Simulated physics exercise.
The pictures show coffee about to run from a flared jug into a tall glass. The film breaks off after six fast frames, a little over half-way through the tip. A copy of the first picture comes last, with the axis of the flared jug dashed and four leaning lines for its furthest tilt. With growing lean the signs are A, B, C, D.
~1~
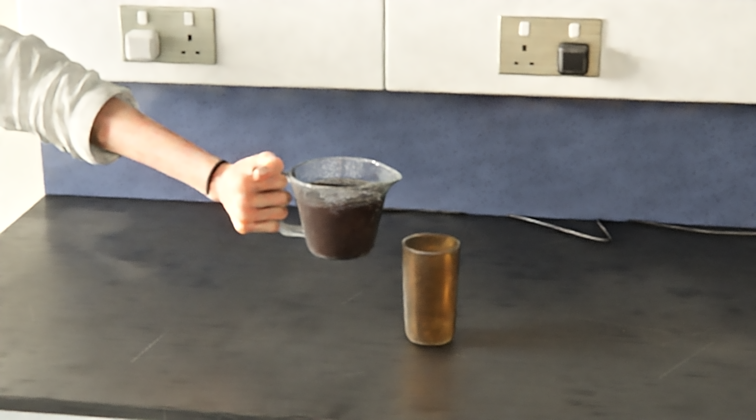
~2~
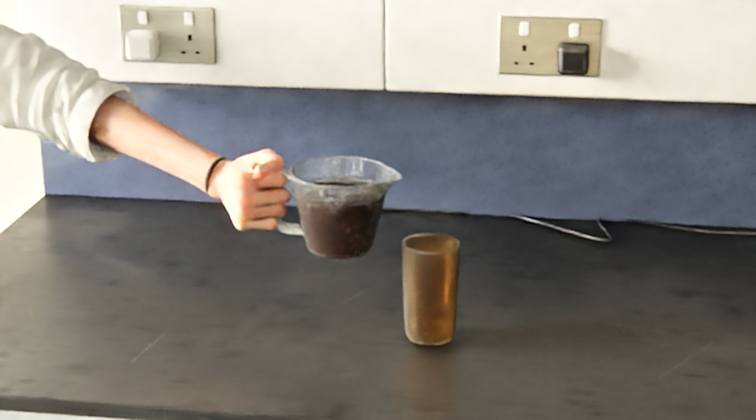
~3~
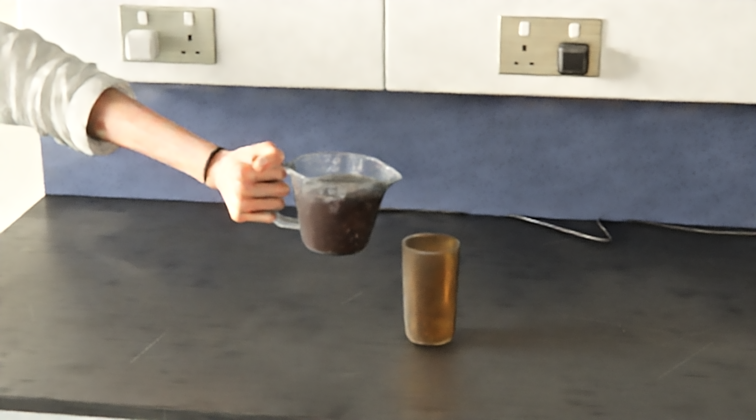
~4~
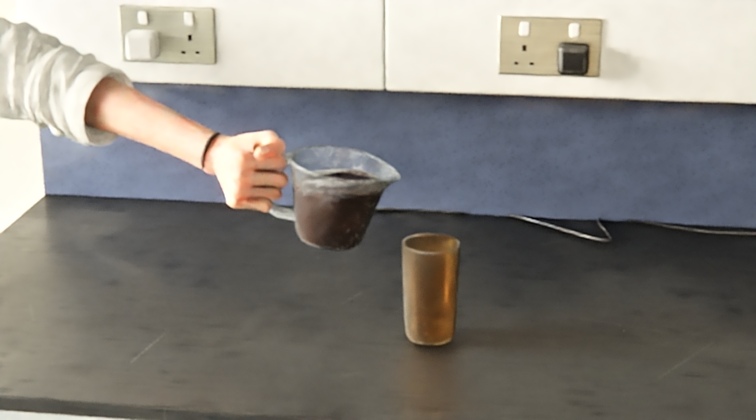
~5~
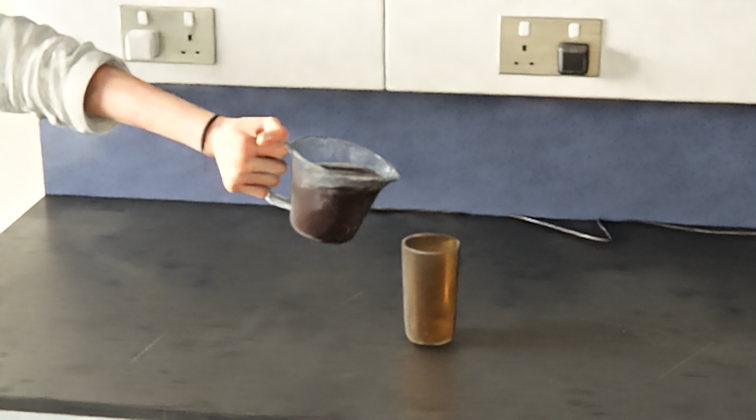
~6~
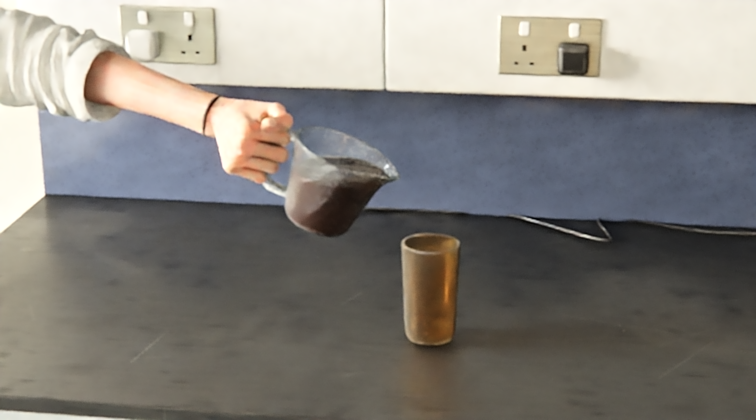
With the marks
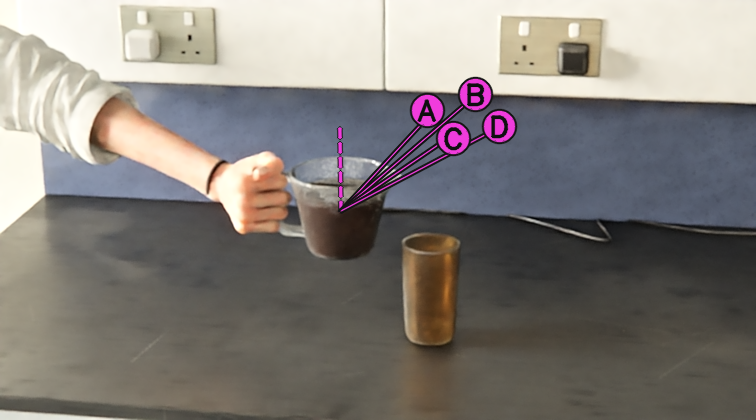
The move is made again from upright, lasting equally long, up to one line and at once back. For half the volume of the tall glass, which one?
B works best here.
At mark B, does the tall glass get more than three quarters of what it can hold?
No, it does not.
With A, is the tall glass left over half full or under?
Under.
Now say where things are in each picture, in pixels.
The first picture shows upright, lip at (400, 178); rim of the tall glass round (431, 243); nothing has left yet.
The second picture shows upright, lip at (399, 178); nothing has left yet.
The third picture shows tipped about 4°, lip at (399, 178); nothing has left yet.
The fourth picture shows tipped about 9°, lip at (399, 178); nothing has left yet.
The fifth picture shows tipped about 15°, lip at (399, 178); nothing has left yet.
The sixth picture shows tipped about 22°, lip at (398, 177); nothing has left yet.
In magenta, A at (419, 126); B at (463, 105); C at (437, 145); D at (485, 134).
With A, the tall glass ends with about 34 % of what it can hold.
With B, the tall glass ends with about 50 % of what it can hold.
With C, the tall glass ends with about 67 % of what it can hold.
With D, the tall glass ends with about 79 % of what it can hold; 6 % of the coffee is spilt.
